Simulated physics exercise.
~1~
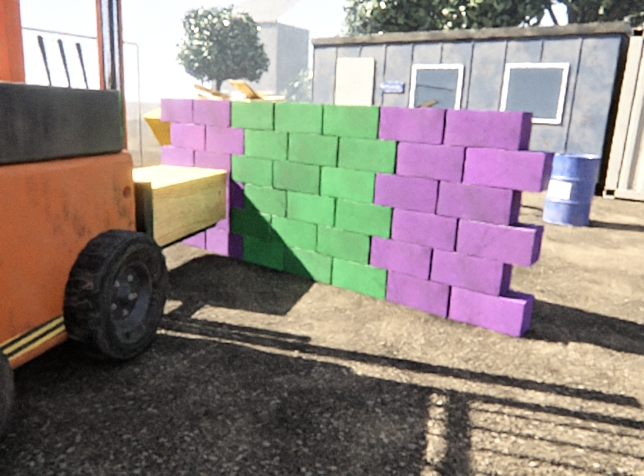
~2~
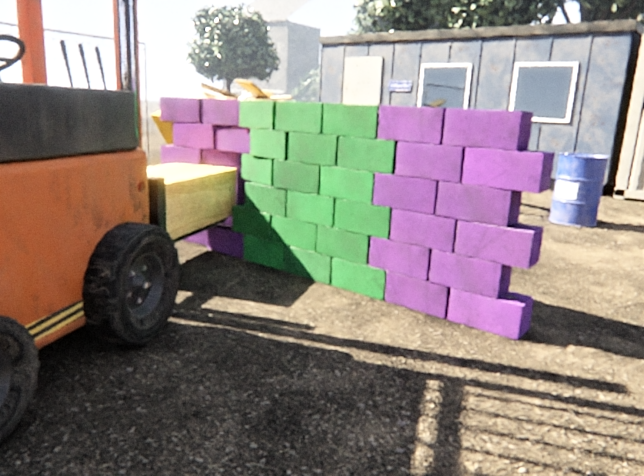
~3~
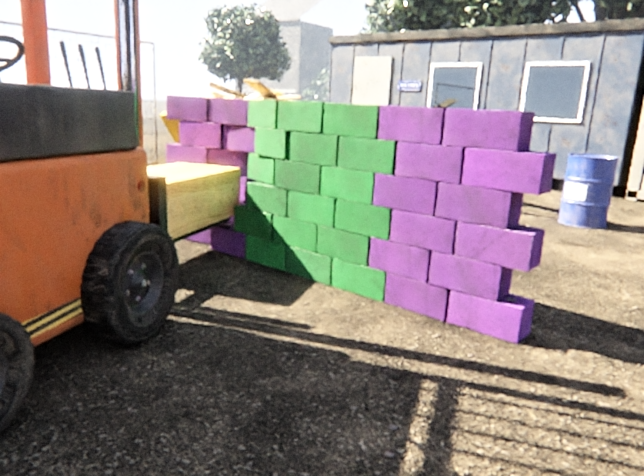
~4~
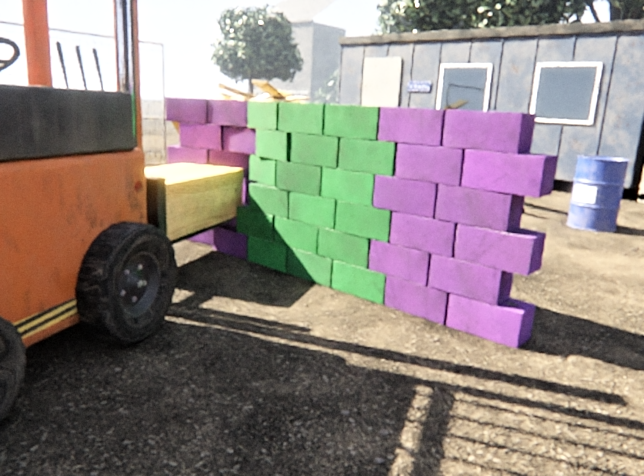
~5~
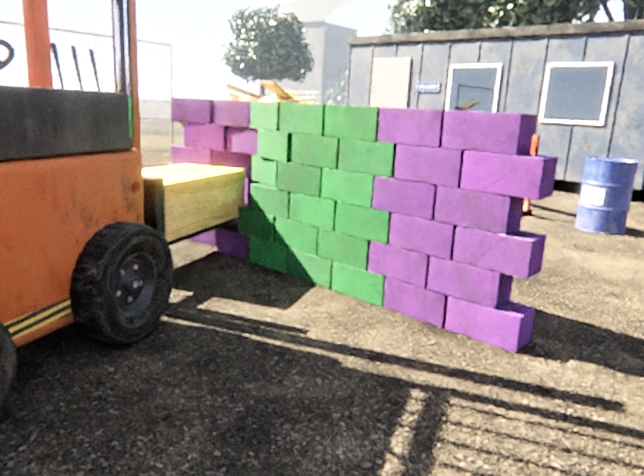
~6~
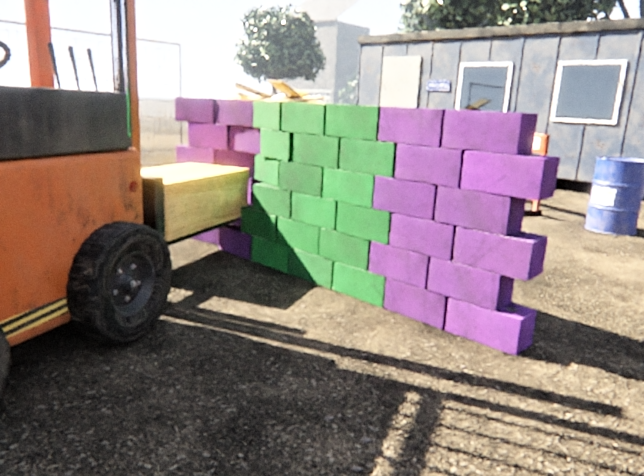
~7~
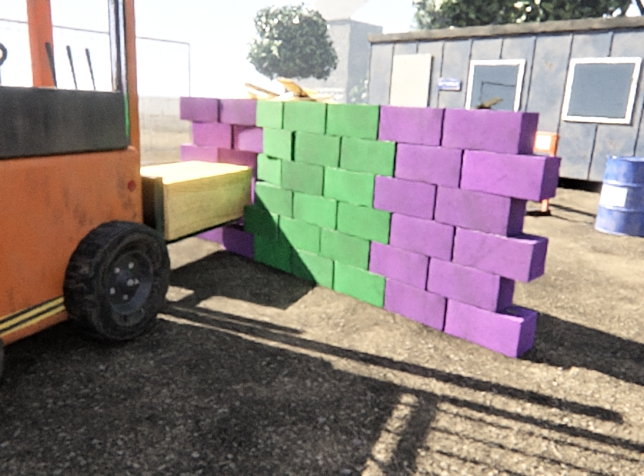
An orange lift truck nudges its crate against a green and purple wall, which stays standing.
